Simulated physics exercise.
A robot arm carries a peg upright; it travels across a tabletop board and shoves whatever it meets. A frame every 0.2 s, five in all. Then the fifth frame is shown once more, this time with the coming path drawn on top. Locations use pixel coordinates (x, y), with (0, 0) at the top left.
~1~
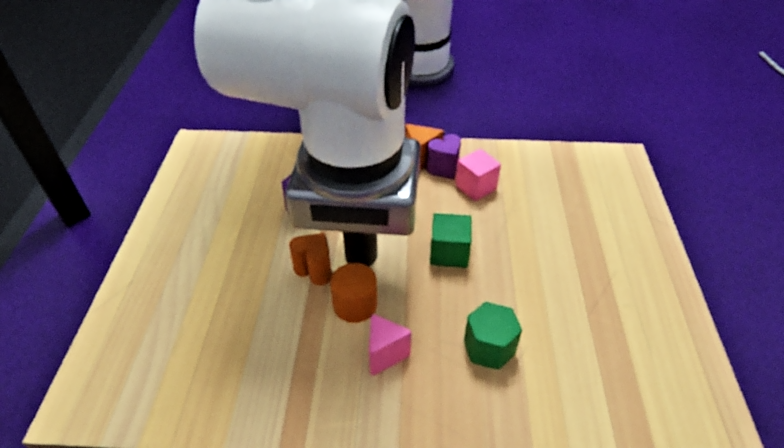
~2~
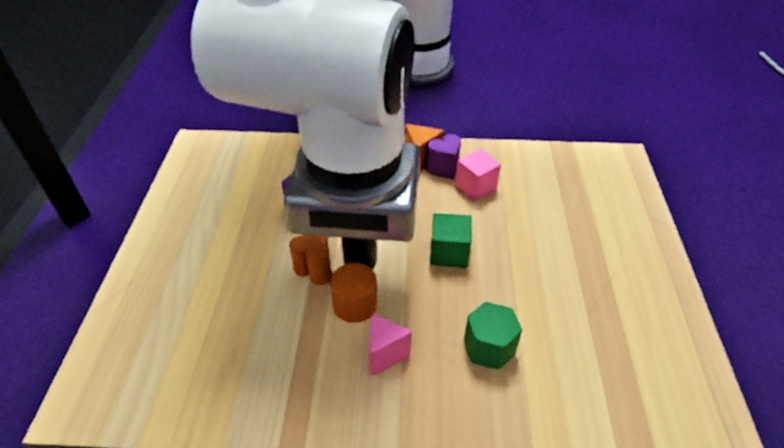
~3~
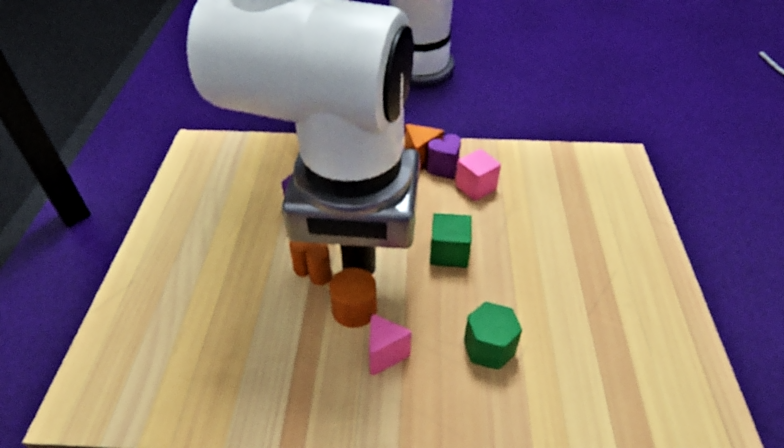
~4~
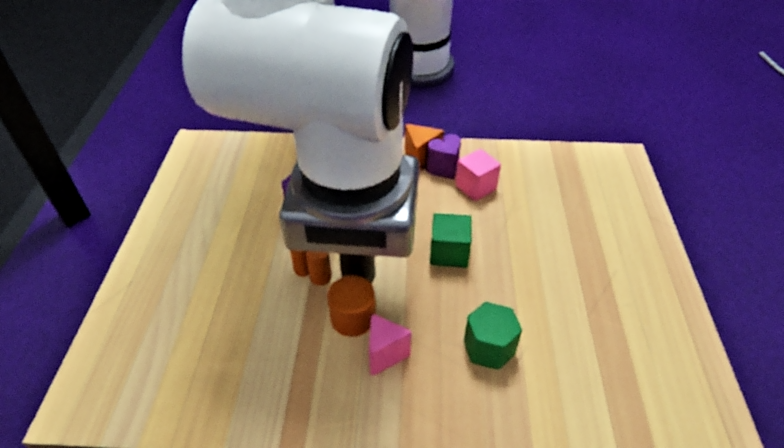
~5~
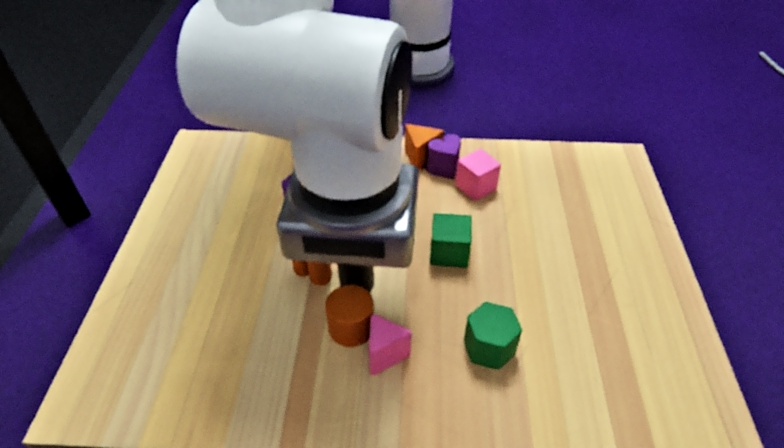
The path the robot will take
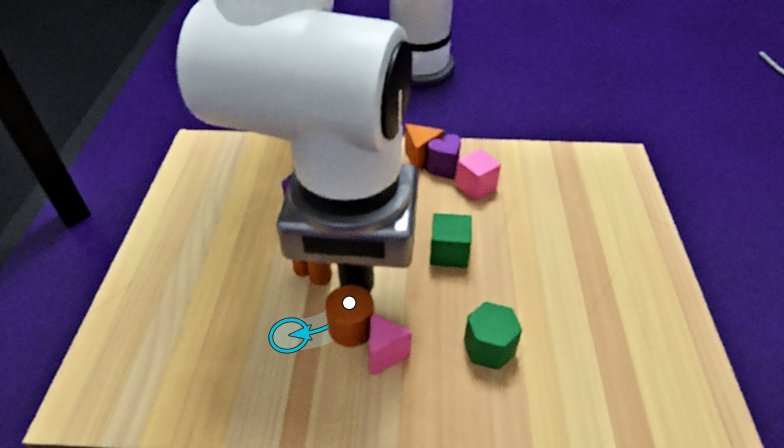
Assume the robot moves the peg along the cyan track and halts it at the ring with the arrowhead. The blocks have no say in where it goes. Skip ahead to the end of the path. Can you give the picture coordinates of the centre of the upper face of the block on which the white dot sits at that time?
I'd place it at (336, 338), taking the centre of its top.
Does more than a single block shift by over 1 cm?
No, it doesn't check out.
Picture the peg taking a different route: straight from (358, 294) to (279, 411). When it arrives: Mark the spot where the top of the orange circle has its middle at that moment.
It is at (338, 373).
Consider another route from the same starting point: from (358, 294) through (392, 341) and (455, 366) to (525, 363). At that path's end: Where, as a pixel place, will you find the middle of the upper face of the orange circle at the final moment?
Located at (347, 331).
Drawn move, from (358, 294) via (344, 315) and (319, 330), ending at (289, 335); the dot is on the orange circle.
On the path given first. Halfway along, peg (331, 315); orange circle (338, 336).
At the end, peg (287, 326); orange heart-shaped block still; orange circle (337, 338).
